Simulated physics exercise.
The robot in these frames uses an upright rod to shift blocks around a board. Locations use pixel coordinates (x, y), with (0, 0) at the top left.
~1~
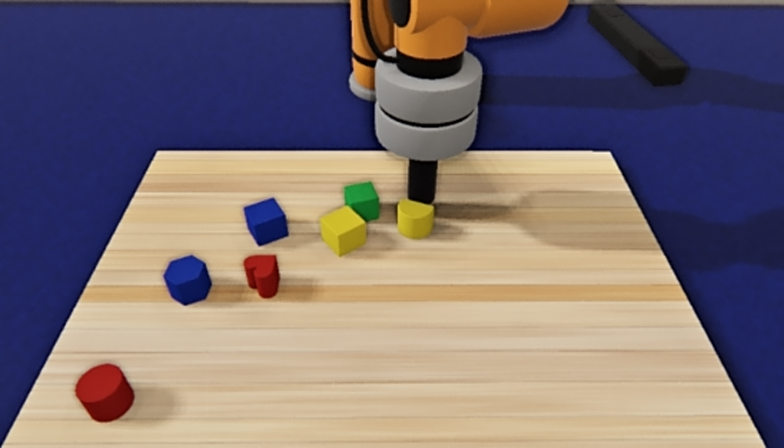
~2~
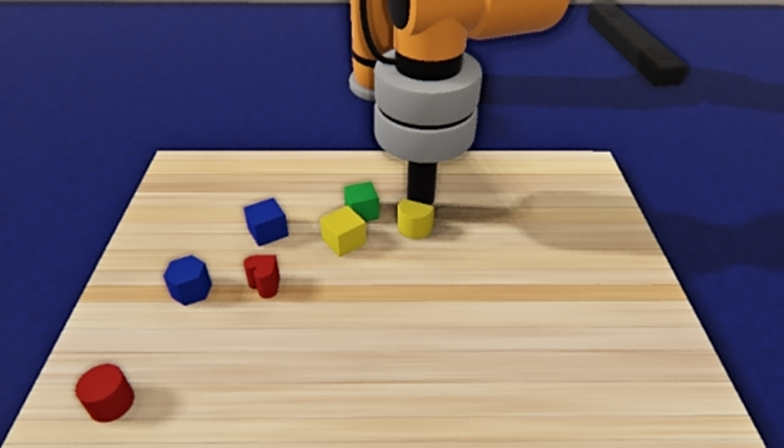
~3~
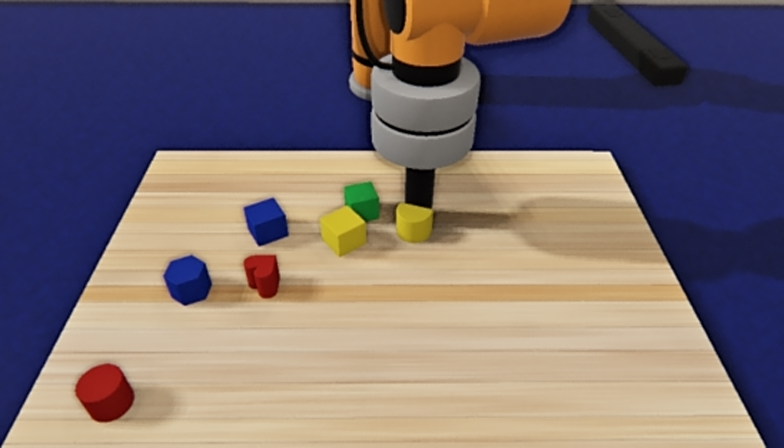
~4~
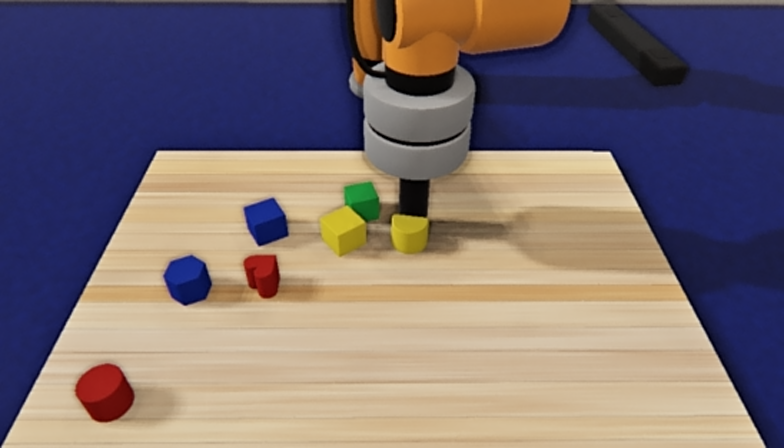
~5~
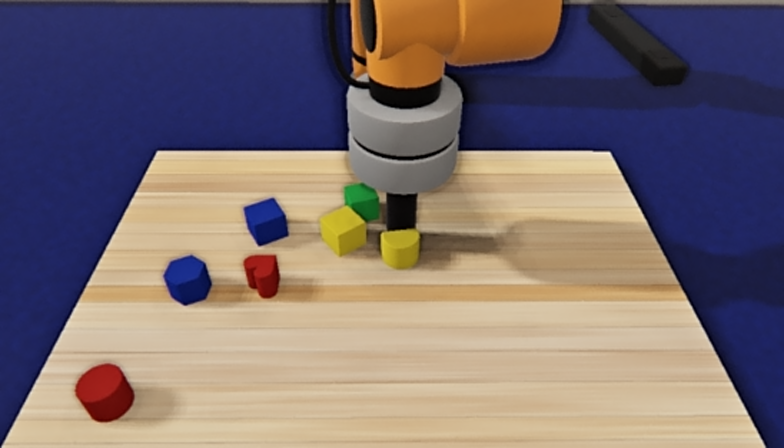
On a pale wooden board over a blue surface, seen from the front and above, an orange and grey robot arm holds a black rod upright. A yellow half-round block sits by the rod, with yellow and green blocks close by, and two blue and two red ones further left. The rod, barely moving at first, pushes the half-round block a short way nearer and slightly left while the view stays still.
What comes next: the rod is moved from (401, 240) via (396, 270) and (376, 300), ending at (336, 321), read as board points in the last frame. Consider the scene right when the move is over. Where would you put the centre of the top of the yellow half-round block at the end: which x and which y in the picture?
The middle of its upper face will lie at (382, 305).
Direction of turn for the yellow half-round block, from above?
It spins against the clock.
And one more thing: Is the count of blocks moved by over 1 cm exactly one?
It seems so.
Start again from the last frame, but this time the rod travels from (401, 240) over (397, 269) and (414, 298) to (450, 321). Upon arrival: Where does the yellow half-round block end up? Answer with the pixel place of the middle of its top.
Its top centre lands on (397, 296).
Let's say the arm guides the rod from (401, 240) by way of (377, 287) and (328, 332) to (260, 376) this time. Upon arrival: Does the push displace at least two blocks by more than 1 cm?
No, it doesn't check out.
On the path given first. One third of the way, rod at (396, 260); yellow half-round block at (395, 270).
Two thirds of the way, rod at (374, 291); yellow half-round block at (384, 302), turned 15° anticlockwise.
At the end, rod at (335, 310); yellow square block not moved; yellow half-round block at (383, 305), turned 25° anticlockwise.
